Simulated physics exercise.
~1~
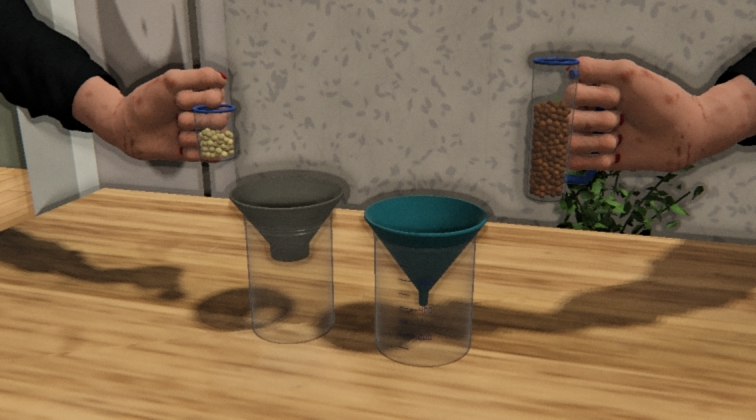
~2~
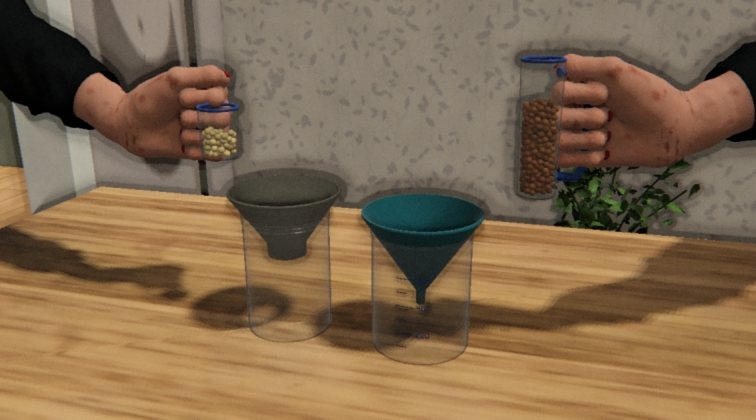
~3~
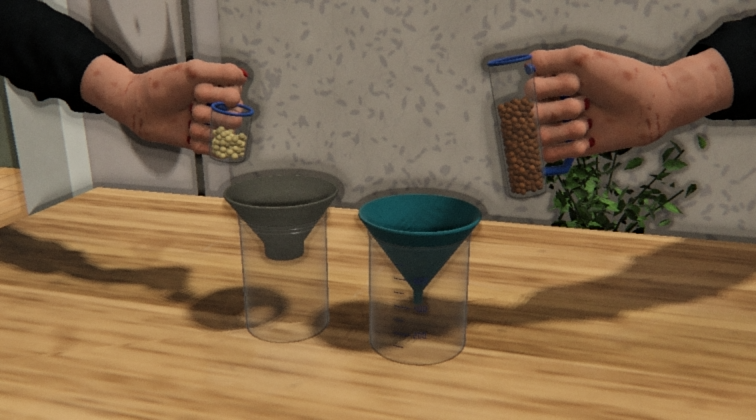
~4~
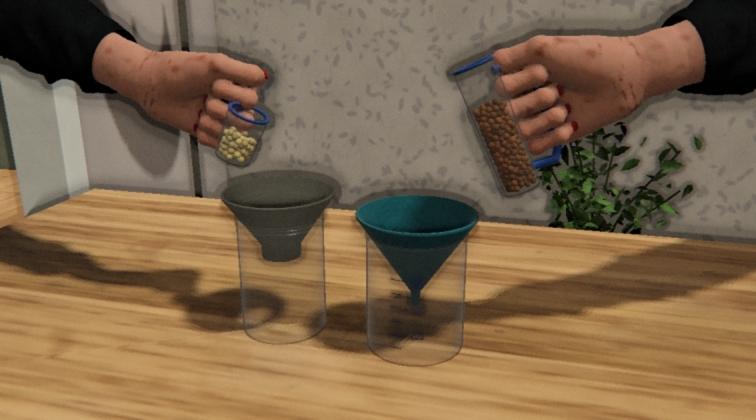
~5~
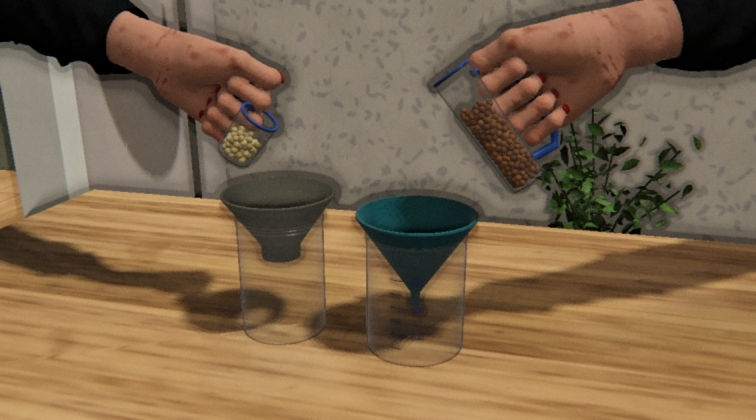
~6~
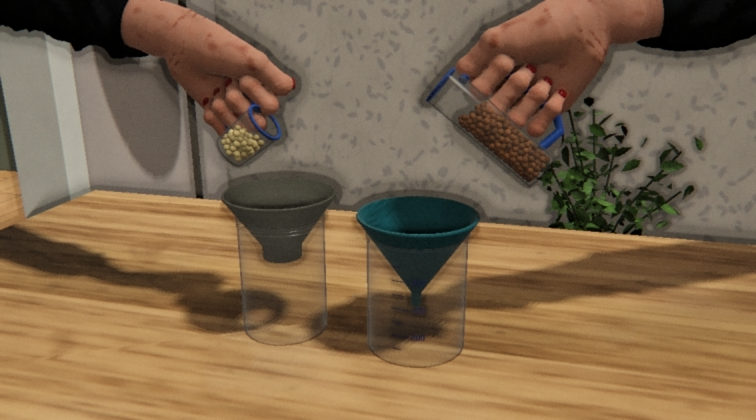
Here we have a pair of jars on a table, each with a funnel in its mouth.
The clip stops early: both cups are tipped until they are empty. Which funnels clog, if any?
The left funnel passes it all; the right one holds most of it back.
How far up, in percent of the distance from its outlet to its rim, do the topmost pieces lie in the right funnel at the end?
It comes up to roughly 70 per cent.
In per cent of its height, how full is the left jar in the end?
Around 5 per cent.
Then, 0.41 s after the last picture, left, all still in the cup; right, all still in the cup.
Then, 0.77 s after the last picture, left, about two thirds still in the cup, about a third in or over the funnel, a small part down in the jar; right, nearly all still in the cup, a small part in or over the funnel.
Then, 1.07 s after the last picture, left, a small part in or over the funnel, most down in the jar; right, about a quarter still in the cup, about two thirds in or over the funnel.
At rest, left, all down in the jar; right, all stuck in the funnel, none down in the jar.
